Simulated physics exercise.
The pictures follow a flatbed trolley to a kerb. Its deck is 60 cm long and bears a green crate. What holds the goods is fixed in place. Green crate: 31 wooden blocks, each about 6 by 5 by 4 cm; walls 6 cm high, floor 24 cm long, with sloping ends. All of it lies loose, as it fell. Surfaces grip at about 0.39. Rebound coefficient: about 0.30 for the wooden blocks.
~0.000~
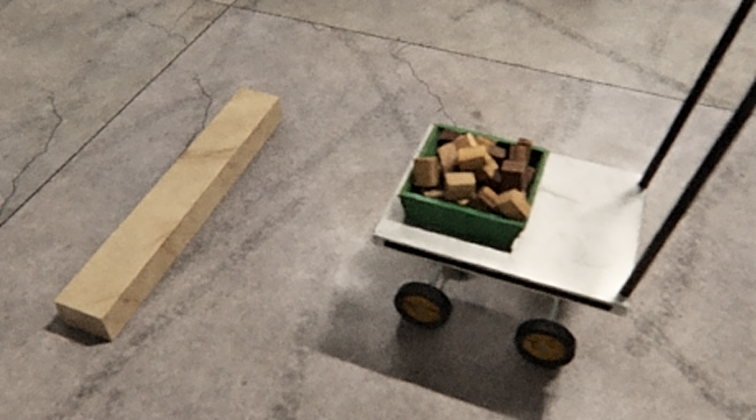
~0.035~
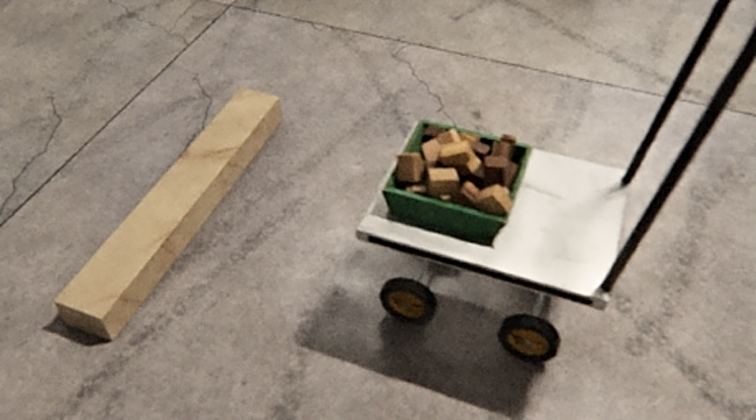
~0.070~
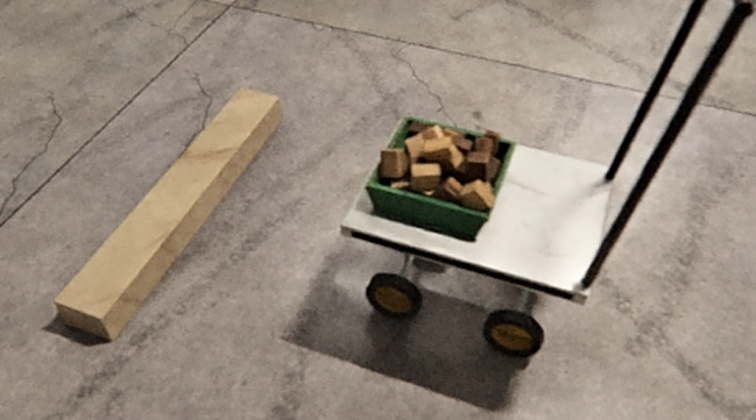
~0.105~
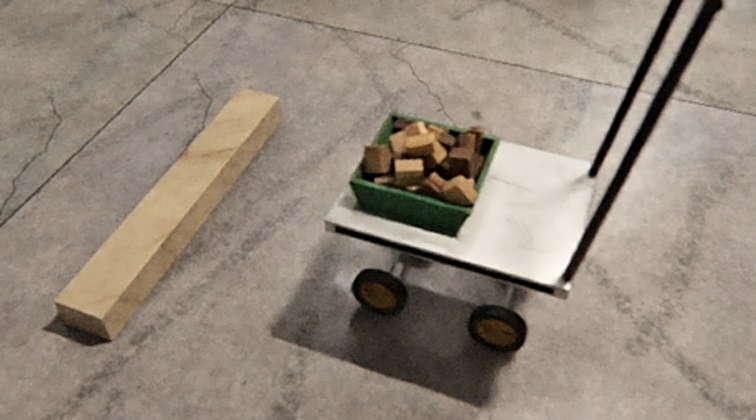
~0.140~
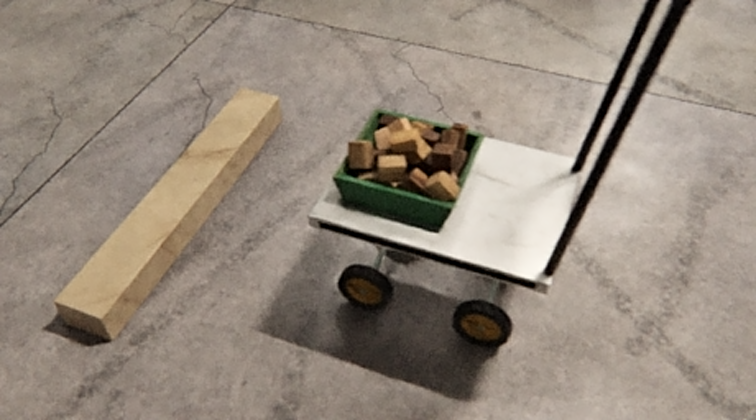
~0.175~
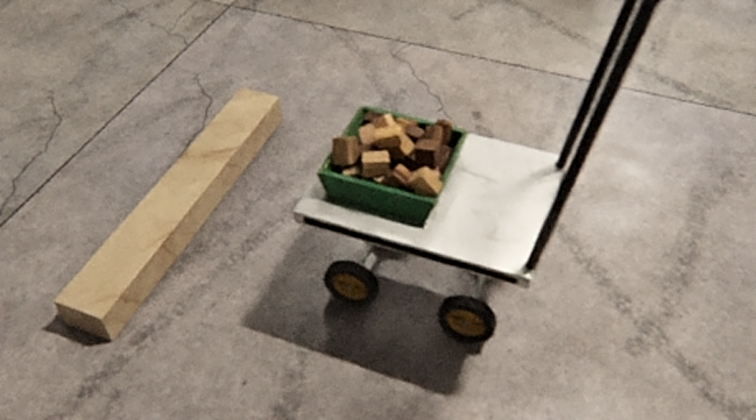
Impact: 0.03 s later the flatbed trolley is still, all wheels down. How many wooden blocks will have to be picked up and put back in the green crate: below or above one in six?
It sheds less than a sixth of them.
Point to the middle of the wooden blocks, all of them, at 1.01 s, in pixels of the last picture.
Near (224, 117).
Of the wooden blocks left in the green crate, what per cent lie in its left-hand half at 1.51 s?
Some 60 per cent.
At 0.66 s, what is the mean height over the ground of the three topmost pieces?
Some 54 cm up.
After 0.56 s, contact.
After 0.66 s, the green crate has all 31.
After 0.78 s, the green crate is down by 2 of 31.
After 1.01 s, the green crate is down by 2 of 31.
Outcome (at 1.51 s), the green crate is down by 2 of 31. Asked share, 2 of 31, 6 per cent.
